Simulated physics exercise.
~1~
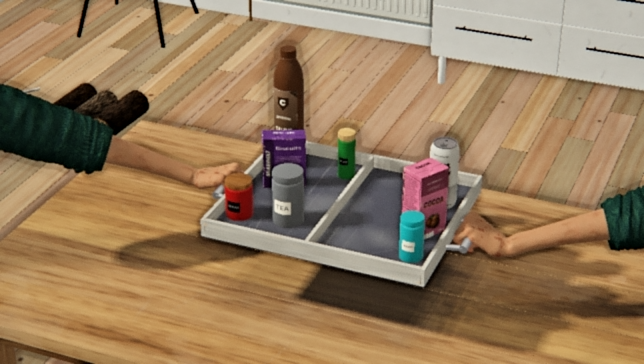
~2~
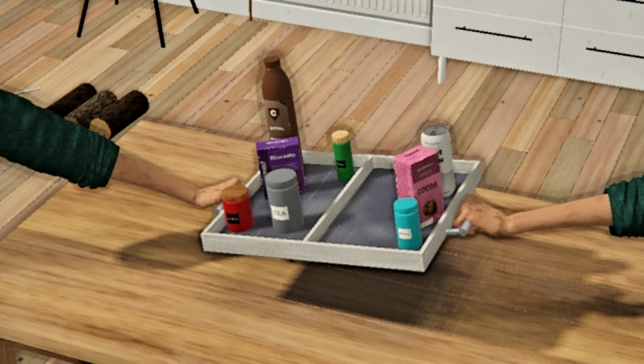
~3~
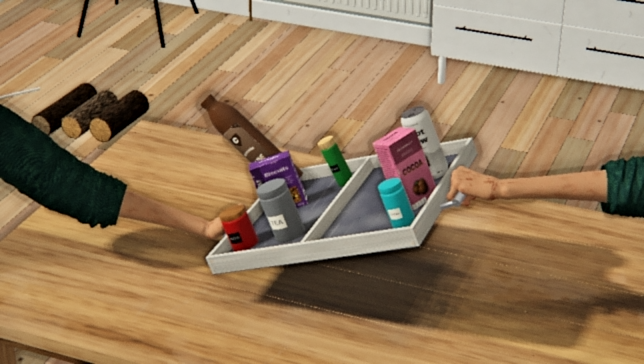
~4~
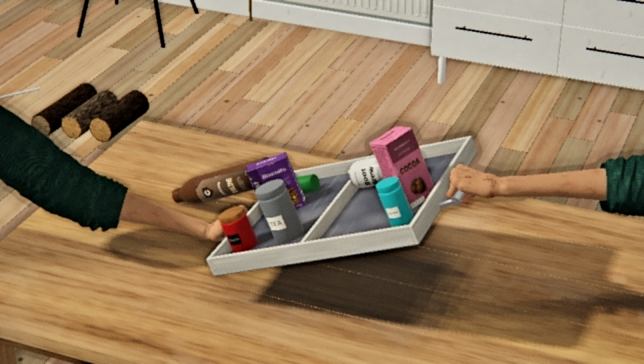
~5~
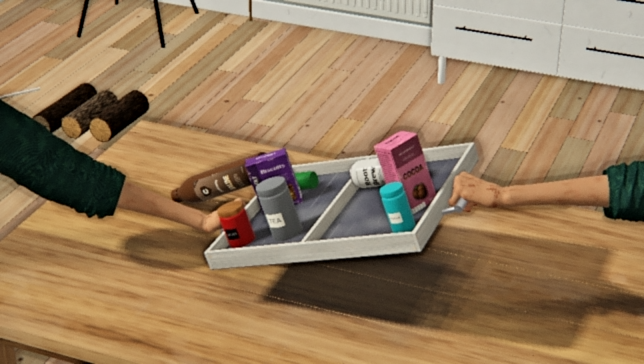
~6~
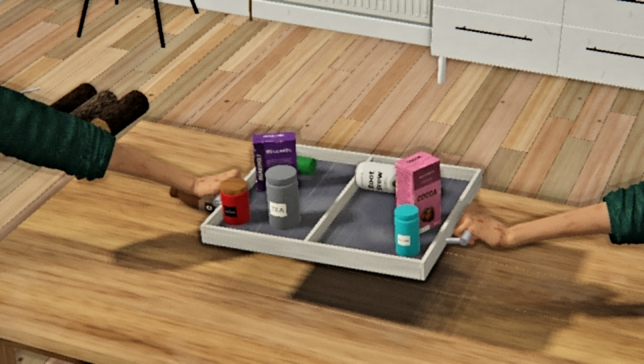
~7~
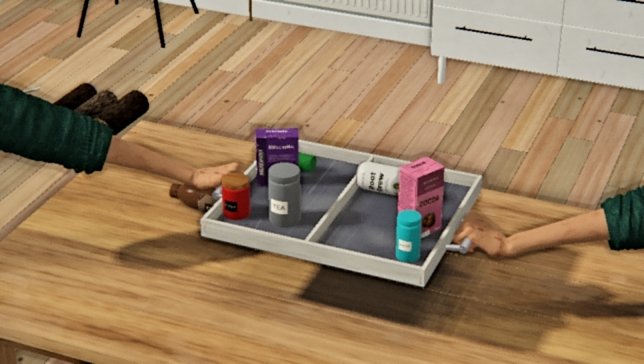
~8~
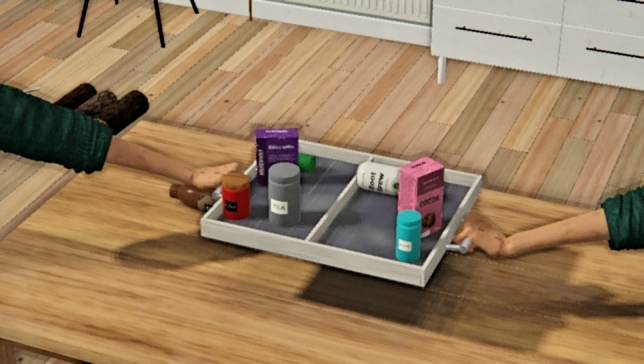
A tray of little containers, held by two hands above a wooden table, tipped down to the left, toppling the brown bottle off the far side and knocking over the white can and green shaker, then levelled with the rest standing.
